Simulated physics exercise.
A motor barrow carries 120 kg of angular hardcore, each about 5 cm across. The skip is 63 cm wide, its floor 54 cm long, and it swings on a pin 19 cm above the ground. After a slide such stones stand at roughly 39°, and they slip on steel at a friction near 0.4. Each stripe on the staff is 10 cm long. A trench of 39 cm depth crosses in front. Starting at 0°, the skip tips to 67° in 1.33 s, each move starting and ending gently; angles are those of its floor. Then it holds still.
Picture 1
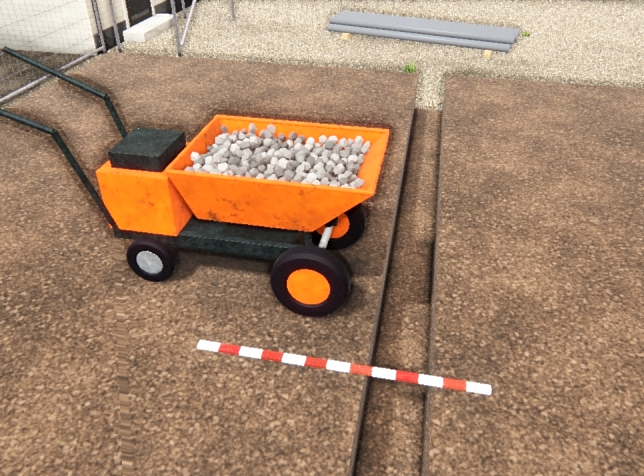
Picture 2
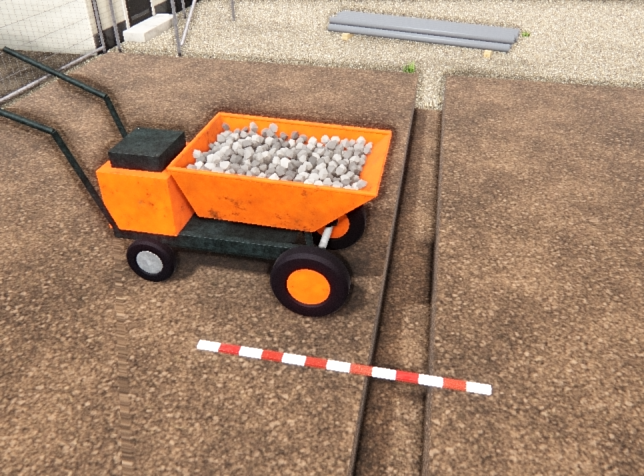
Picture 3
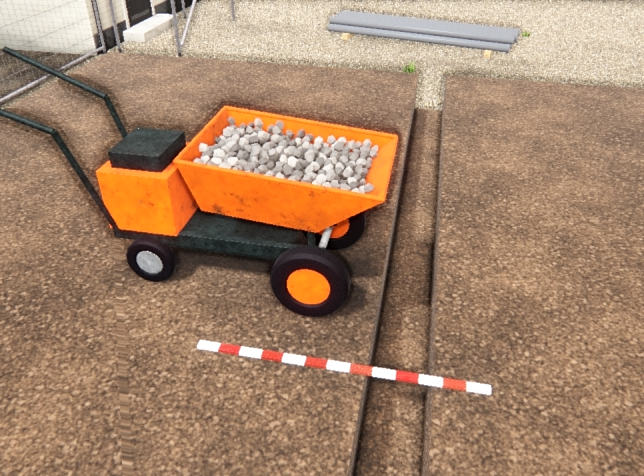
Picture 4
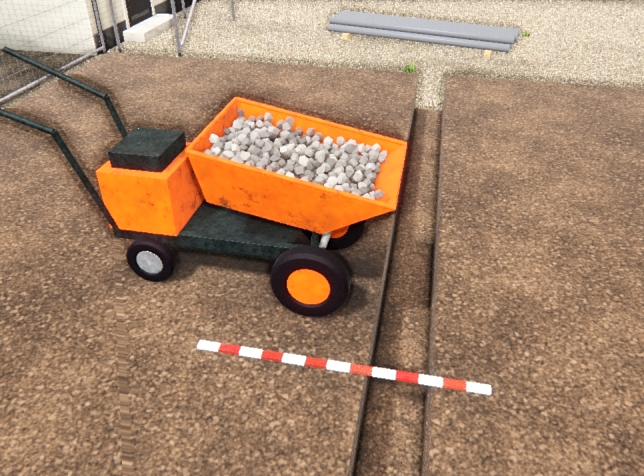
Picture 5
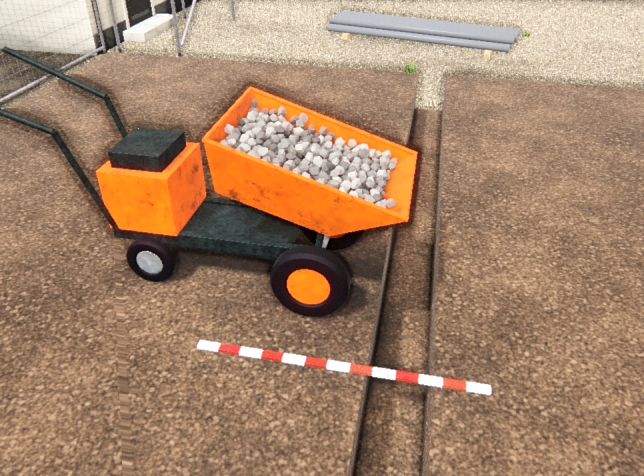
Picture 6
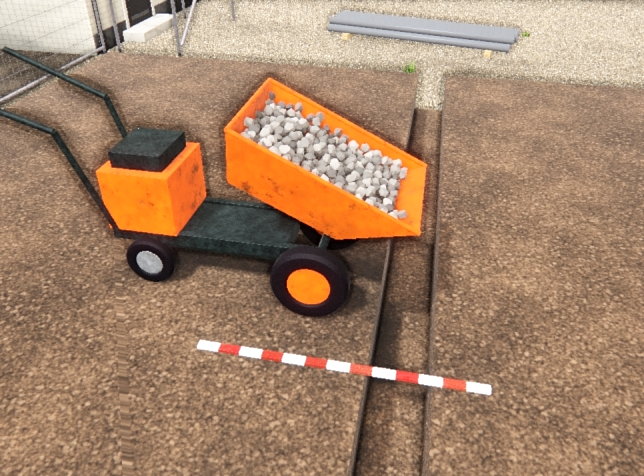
Orange motor barrow loaded with grey stones standing beside a narrow trench, its skip tilting steadily forward to the right.
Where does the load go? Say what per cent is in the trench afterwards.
Roughly 7 per cent ends in the trench.
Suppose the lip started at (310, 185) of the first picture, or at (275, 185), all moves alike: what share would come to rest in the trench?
First some 90, then 80 per cent.
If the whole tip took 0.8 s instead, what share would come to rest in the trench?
Then about 5 per cent.
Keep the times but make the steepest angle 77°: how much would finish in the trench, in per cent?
In that case some 5 per cent.
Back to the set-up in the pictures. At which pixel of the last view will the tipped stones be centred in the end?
Near (478, 293).
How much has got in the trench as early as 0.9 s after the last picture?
About 0 per cent by then.
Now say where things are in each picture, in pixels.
In the first frame, the skip is at 0°, its lip at (373, 193); the top of the load is at (279, 143).
In the second frame, the skip is at 1°, its lip at (376, 195); the top of the load is at (274, 141).
In the third frame, the skip is at 5°, its lip at (384, 200); the top of the load is at (246, 130).
In the fourth frame, the skip is at 11°, its lip at (395, 208); the top of the load is at (247, 125).
In the fifth frame, the skip is at 18°, its lip at (408, 220); the top of the load is at (253, 120).
In the sixth frame, the skip is at 26°, its lip at (419, 234); the top of the load is at (269, 114).
Then, 0.4 s after the last picture the floor is at 57°, 100 % in the skip; the foremost stones are at (439, 235).
Then, 0.9 s after the last picture the floor is at 67°, 67 % in the skip, 33 % past the trench; the foremost stones are at (510, 304).
Then, 1.2 s after the last picture the floor is at 67°, 33 % in the skip, 2 % in the trench, 64 % past the trench; the foremost stones are at (590, 312).
Then, 3.2 s after the last picture the floor is at 67°, 24 % in the skip, 7 % in the trench, 69 % past the trench; the foremost stones are at (610, 312).
